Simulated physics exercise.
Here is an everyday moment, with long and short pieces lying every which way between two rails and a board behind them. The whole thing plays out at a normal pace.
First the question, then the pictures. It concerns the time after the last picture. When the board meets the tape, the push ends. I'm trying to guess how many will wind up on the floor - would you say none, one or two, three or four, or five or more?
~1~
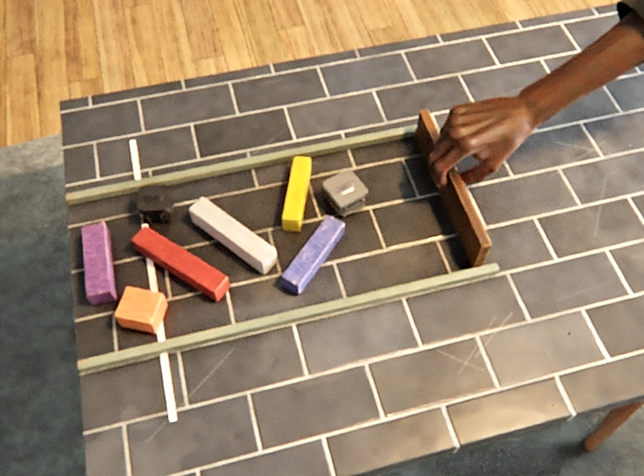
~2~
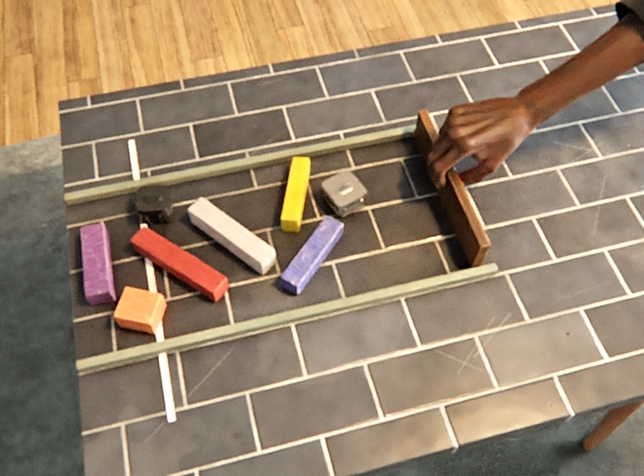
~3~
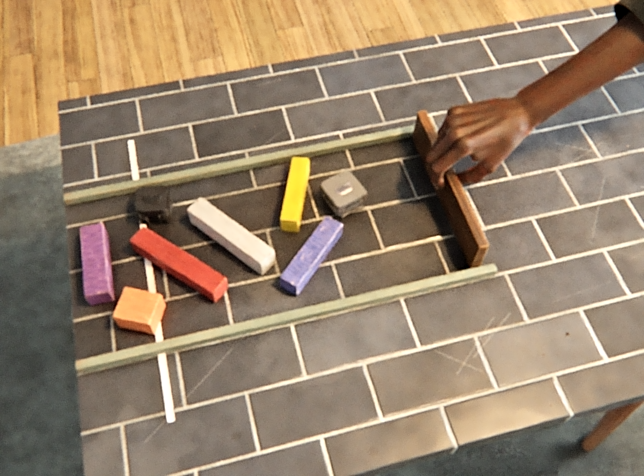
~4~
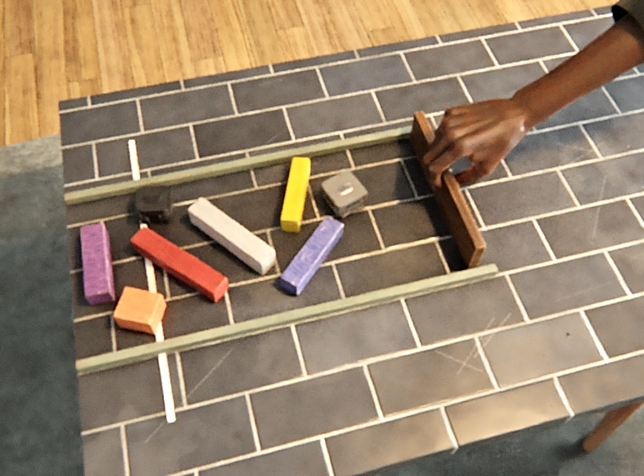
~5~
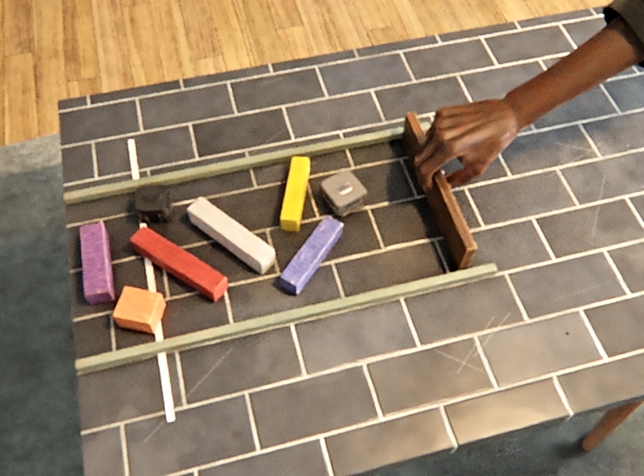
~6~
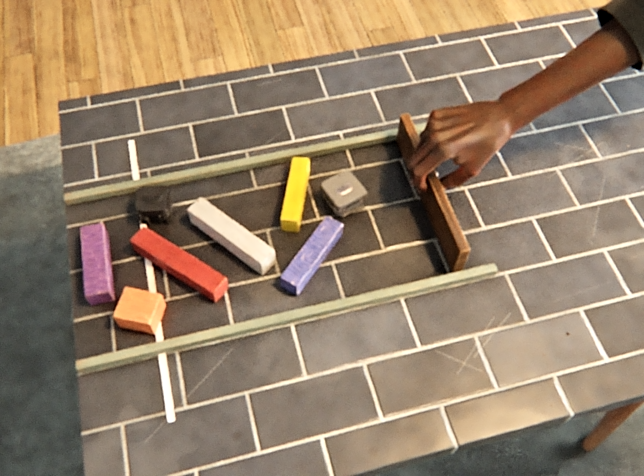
I would say one or two.
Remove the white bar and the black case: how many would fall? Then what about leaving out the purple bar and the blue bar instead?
Counts - first: 1, second: 0.
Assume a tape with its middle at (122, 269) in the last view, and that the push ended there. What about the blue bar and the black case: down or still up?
The blue bar remains up; the black case comes down.
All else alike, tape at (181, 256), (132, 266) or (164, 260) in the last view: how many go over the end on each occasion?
First 0, then 3, then 1.
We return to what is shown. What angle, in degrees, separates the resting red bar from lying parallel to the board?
I'd say it's about 30° out of line.
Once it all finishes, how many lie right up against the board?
Number: 2.
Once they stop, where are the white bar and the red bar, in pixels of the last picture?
The white bar comes to rest at (90, 274), and the red bar comes to rest at (90, 306).
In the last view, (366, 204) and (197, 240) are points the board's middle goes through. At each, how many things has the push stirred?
Counts: 1 / 8.
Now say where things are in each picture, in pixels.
The first picture shows purple bar (99, 263); orange block (142, 310); black case (156, 205); board (450, 186); tape (150, 263).
The second picture shows orange block (141, 311); grey case (344, 195).
The third picture shows black case (154, 205); white bar (231, 236).
The fourth picture shows purple bar (97, 263); blue bar (313, 255).
The fifth picture shows orange block (140, 310); board (436, 188).
The sixth picture shows purple bar (97, 263); orange block (140, 311); black case (154, 205); board (430, 190); tape (149, 263).
Early on, none off yet; purple bar at rest near (97, 263); orange block at rest near (140, 311); black case at rest near (154, 205).
Finally, the number that fall off is one or two; lost, purple bar.
